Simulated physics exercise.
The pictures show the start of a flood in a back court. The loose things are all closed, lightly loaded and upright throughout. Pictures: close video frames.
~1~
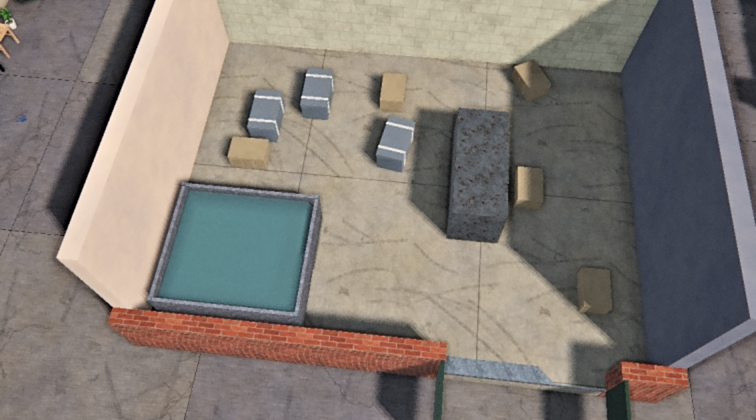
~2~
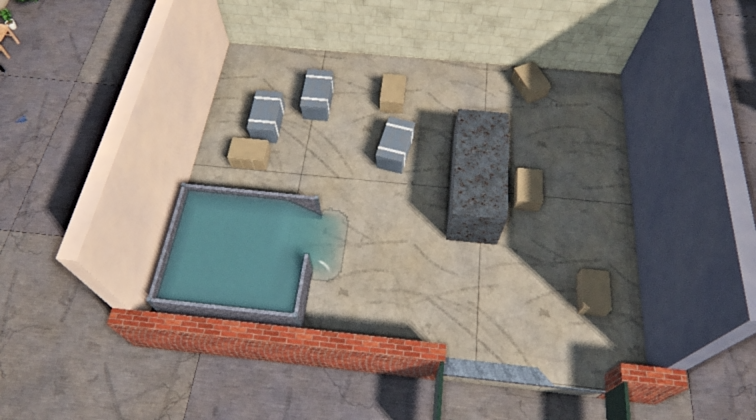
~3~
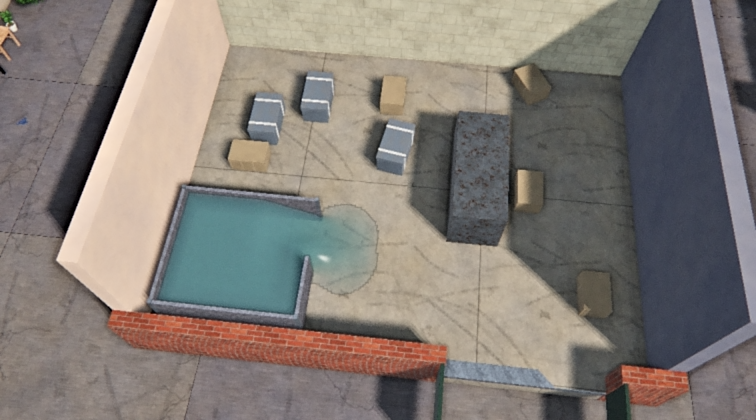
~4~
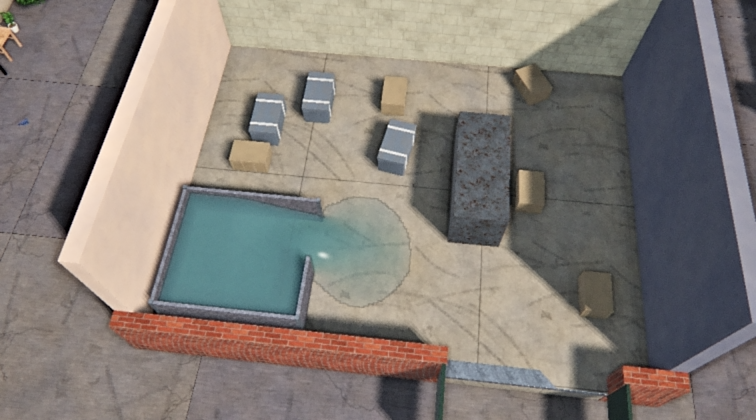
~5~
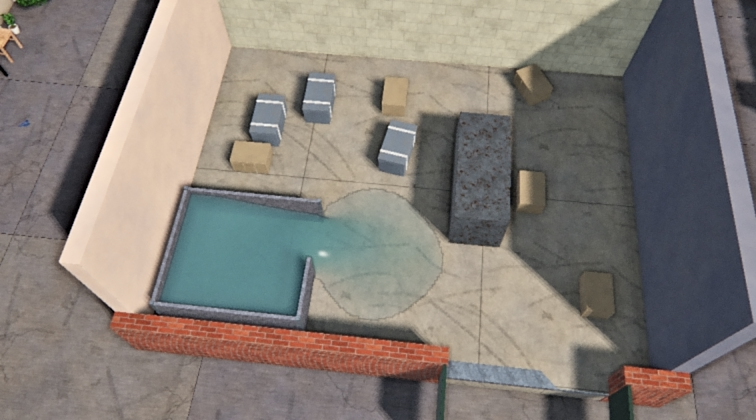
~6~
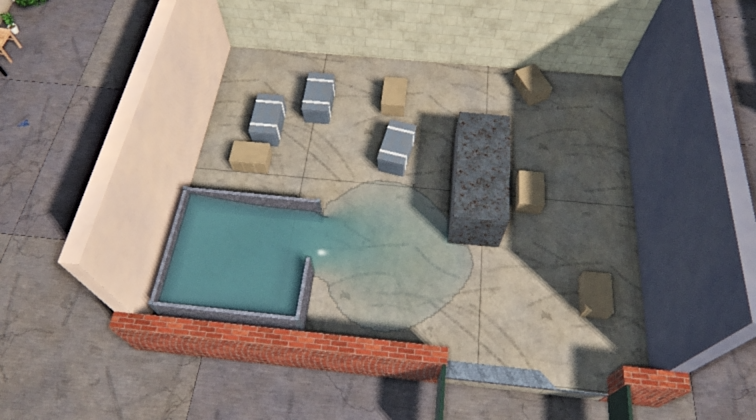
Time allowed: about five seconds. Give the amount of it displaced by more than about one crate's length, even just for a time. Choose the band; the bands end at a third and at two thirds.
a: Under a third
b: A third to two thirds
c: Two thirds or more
A third to two thirds (b).
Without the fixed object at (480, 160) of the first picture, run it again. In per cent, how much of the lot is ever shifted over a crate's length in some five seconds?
I'd put it near 50 per cent of the things.
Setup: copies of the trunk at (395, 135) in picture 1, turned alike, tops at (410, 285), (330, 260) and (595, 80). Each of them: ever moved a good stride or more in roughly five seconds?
Results - 1: Ends up far away; 2: Ends up far away; 3: Doesn't go far.
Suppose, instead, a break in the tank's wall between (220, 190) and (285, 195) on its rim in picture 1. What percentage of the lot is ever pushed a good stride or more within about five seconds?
I make it 80 per cent.
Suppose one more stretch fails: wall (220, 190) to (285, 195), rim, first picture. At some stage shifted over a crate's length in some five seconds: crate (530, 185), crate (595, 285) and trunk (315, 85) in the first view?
Each in turn, never travels that far, never travels that far, ends up that far off.
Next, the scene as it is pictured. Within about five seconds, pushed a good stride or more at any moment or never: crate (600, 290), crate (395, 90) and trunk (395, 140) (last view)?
Tally in given order: The full distance / the full distance / the full distance.
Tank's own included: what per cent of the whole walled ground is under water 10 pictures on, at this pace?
That works out to about 50 in a hundred.
A moment on, 0 of 8 are well off their spots; 0 afloat.
Next, 0 of 8 are well off their spots; 0 afloat.
Later, 3 of 8 are well off their spots; 1 afloat.
In the end, 4 of 8 are well off their spots, and 4 have been at some point; 1 afloat.
